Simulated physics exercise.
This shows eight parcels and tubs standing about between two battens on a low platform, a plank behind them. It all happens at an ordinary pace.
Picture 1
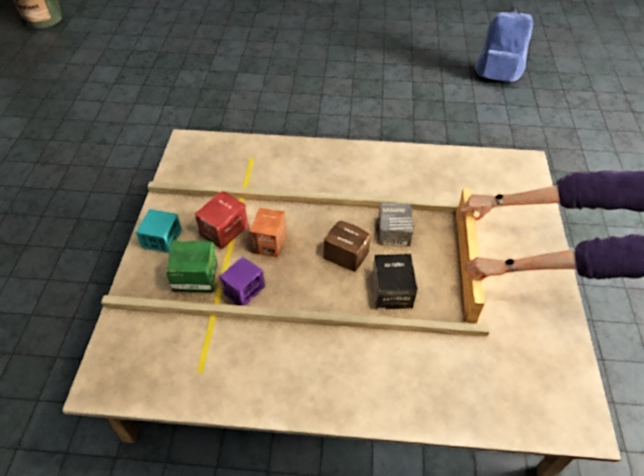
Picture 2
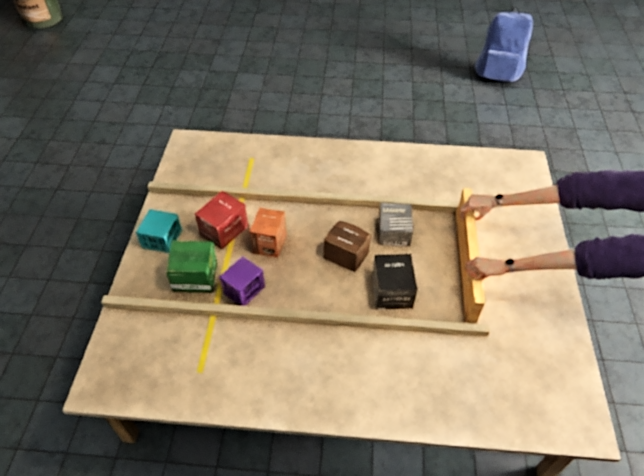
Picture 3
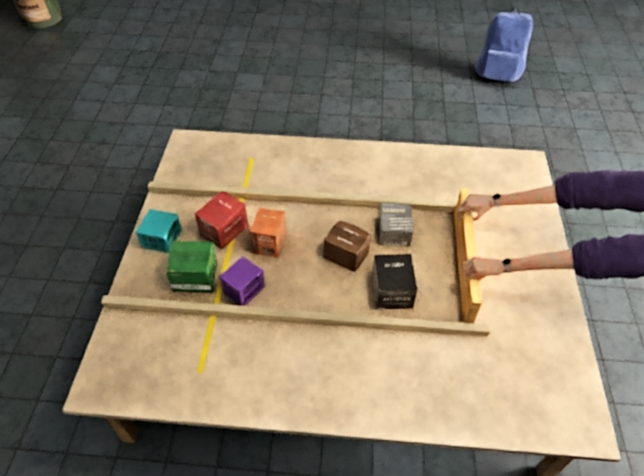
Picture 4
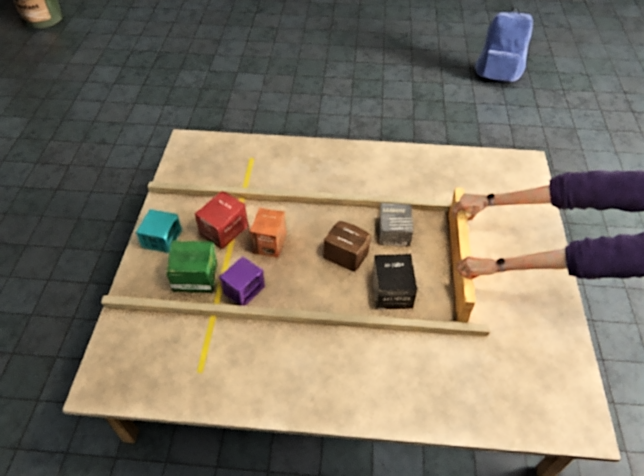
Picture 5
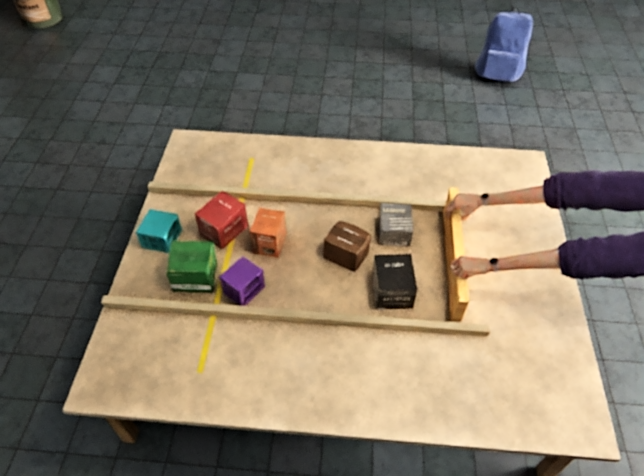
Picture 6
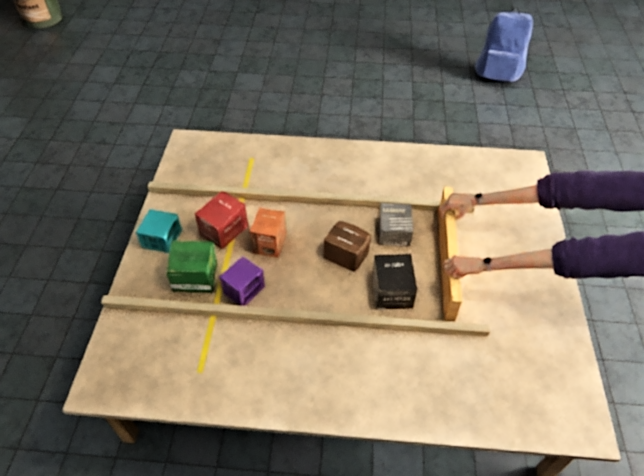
At the start, eight colored boxes stand between two wooden battens on a table, with two hands holding a plank upright at the right end. The hands then slide the plank a short way left, toward the black and grey boxes, while all the boxes stay where they are.
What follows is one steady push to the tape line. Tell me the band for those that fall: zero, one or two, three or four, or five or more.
The number that fall off is zero.
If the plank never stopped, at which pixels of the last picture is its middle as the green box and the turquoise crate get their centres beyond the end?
At (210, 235) for the green box; at (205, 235) for the turquoise crate.
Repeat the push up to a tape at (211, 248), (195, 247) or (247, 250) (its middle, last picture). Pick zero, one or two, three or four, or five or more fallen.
Taking them in turn, no fall at all; 1 or 2; zero.
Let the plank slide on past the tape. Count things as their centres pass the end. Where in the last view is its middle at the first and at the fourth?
At (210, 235) for the first, at (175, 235) for the fourth.
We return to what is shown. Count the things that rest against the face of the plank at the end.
That makes 2.
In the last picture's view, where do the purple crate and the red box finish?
About (166, 283), and the other about (172, 199).
Early on, none off yet; turquoise crate at rest near (160, 231); green box at rest near (192, 267); red box at rest near (222, 220).
Finally, the number that fall off is zero.
